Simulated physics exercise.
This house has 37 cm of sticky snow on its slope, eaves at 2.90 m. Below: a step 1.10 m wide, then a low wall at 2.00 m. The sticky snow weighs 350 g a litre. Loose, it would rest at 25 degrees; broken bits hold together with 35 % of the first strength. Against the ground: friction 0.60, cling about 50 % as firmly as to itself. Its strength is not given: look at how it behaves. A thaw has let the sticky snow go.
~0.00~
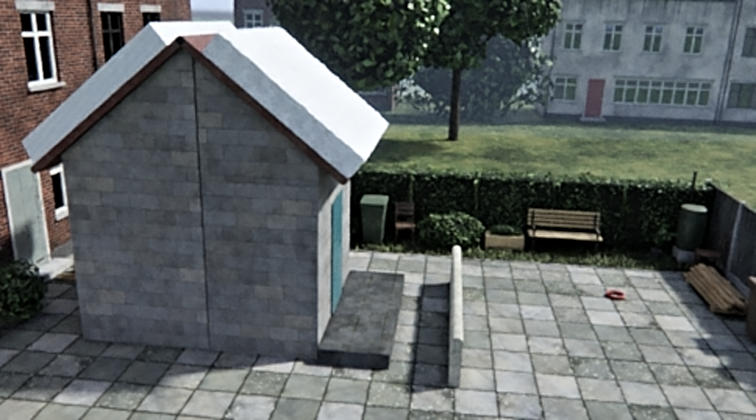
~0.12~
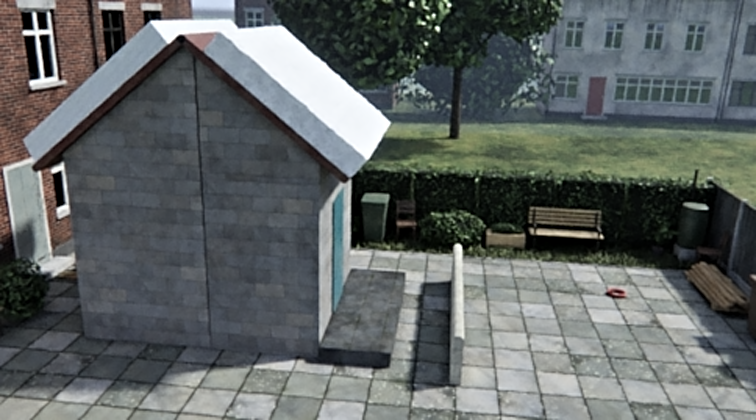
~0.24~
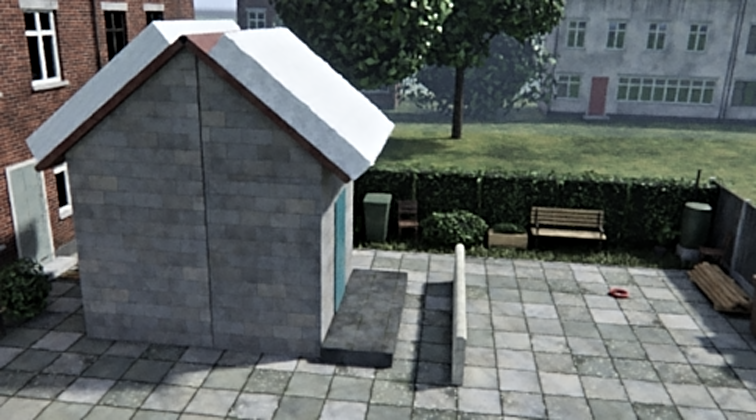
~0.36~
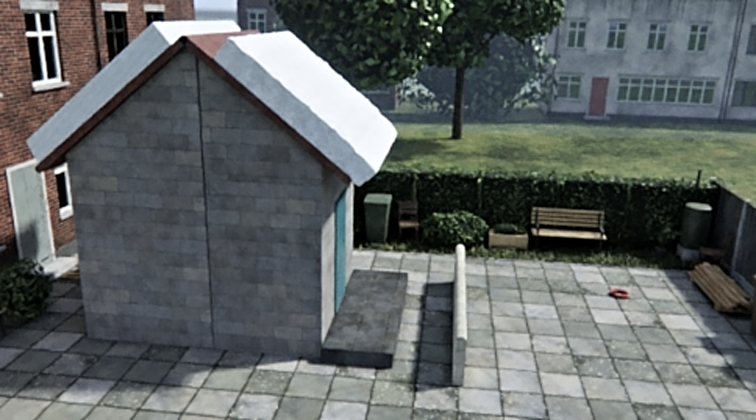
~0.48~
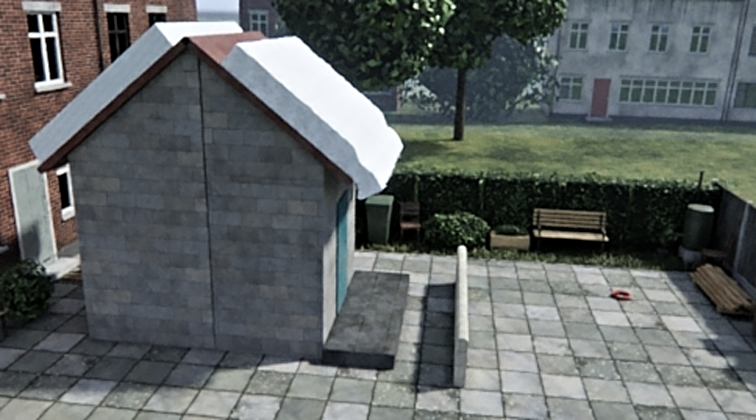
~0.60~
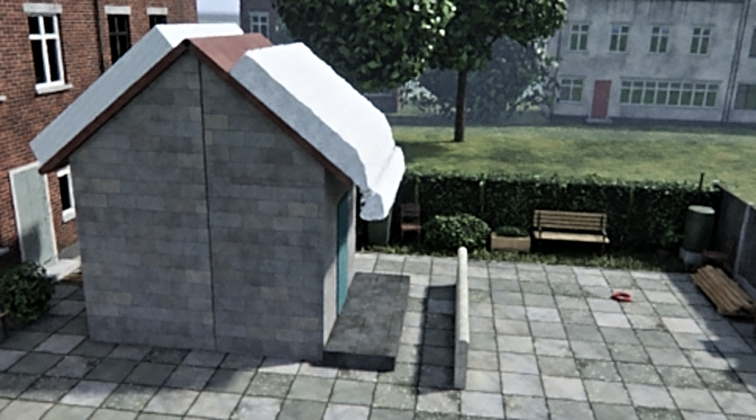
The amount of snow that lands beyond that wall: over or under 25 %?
It comes out under 25 %.
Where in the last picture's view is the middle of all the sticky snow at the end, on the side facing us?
Around (417, 353).
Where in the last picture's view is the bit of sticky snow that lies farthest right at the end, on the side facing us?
Near (630, 391).
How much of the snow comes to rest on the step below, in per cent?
Near 30 %.
After 1.04 s, 75 % is still on the roof and 0 % is past the low wall.
After 1.56 s, 25 % is still on the roof and 0 % is past the low wall.
After 2.08 s, none is still on the roof and 5 % is past the low wall.
After 2.60 s, none is still on the roof and 6 % is past the low wall.
After 3.10 s, none is still on the roof and 6 % is past the low wall.
